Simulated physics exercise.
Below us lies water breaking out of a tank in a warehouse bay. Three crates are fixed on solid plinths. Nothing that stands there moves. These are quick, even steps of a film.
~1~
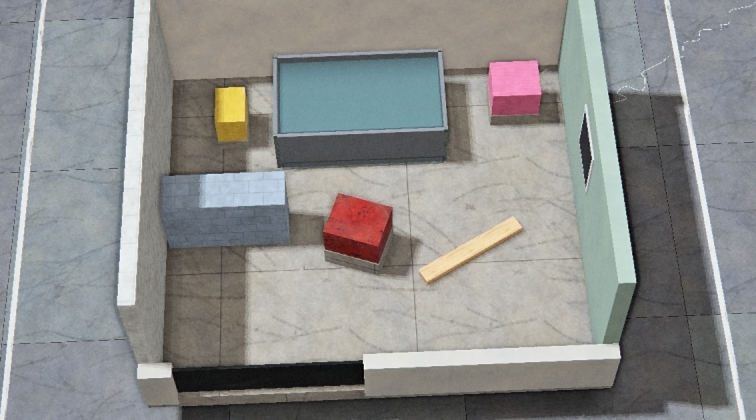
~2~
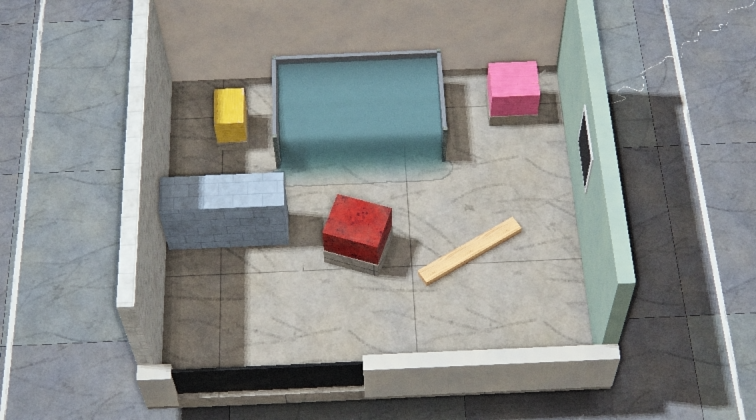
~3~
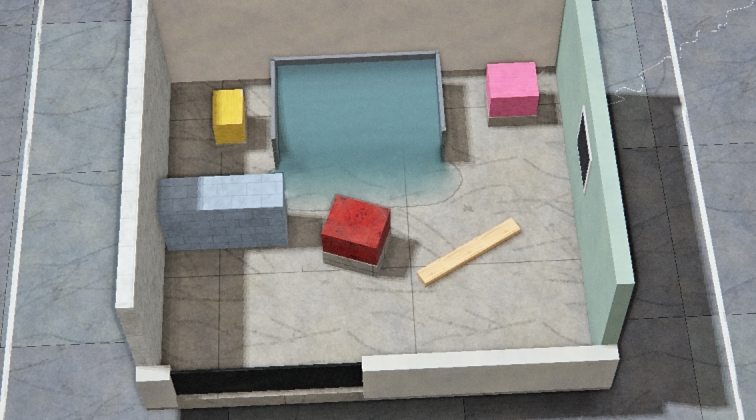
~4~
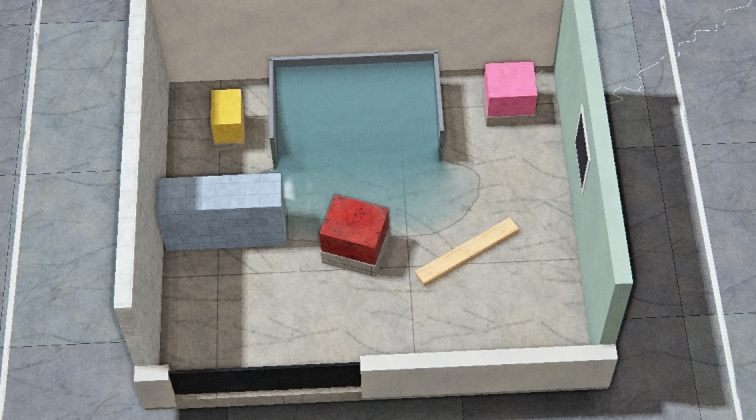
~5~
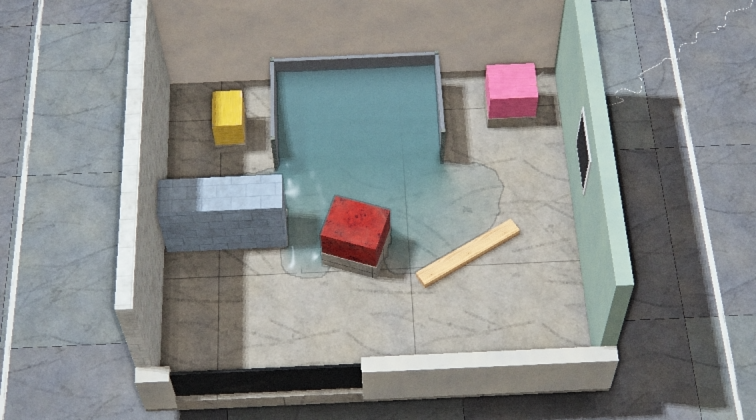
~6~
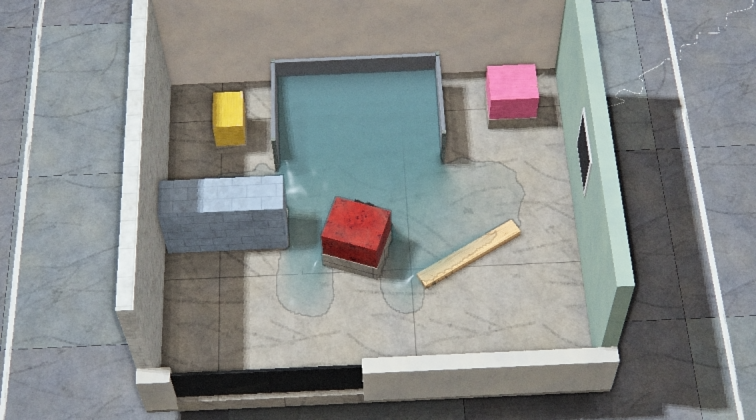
Water sits still in a grey tank at the back of a walled bay, then pours out as the tank's front side disappears. It spreads forward across the floor, reaches the red block and the blue-grey block, and runs around both sides of the red one toward the wooden plank.
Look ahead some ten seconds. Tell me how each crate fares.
In the end: The red crate is wetted; the yellow crate escapes dry; the pink crate escapes dry.
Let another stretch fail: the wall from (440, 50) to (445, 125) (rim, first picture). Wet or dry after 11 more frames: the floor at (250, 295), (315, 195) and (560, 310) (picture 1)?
As listed: Free of water, clear, under water.
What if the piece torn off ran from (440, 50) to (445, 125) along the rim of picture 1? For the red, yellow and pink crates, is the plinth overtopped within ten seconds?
One by one: The red crate remains dry; the yellow crate stays dry; the pink crate is wetted.
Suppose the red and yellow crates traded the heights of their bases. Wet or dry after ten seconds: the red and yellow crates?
My reading: The red one is wetted, the yellow one remains dry.
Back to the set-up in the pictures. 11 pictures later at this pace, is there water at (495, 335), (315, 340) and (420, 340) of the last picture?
As listed: Under water, covered, flooded.
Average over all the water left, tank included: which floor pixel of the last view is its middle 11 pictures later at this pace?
Close to (371, 240).
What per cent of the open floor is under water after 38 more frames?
Roughly 100 per cent.
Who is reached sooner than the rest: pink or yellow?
First comes the yellow-painted one.
A moment on, water covers 55 % of the floor; the red crate water round its plinth, the yellow crate not reached, the pink crate not reached.
Next, water covers 75 % of the floor; the red crate water round its plinth, the yellow crate water round its plinth, the pink crate not reached.
Then, water covers 90 % of the floor; the red crate water round its plinth, the yellow crate water round its plinth, the pink crate water round its plinth.
Later, water covers 100 % of the floor; the red crate water round its plinth, the yellow crate water round its plinth, the pink crate water round its plinth.
In the end, water covers 100 % of the floor; the red crate was topped, the yellow crate stayed above the water, the pink crate stayed above the water.
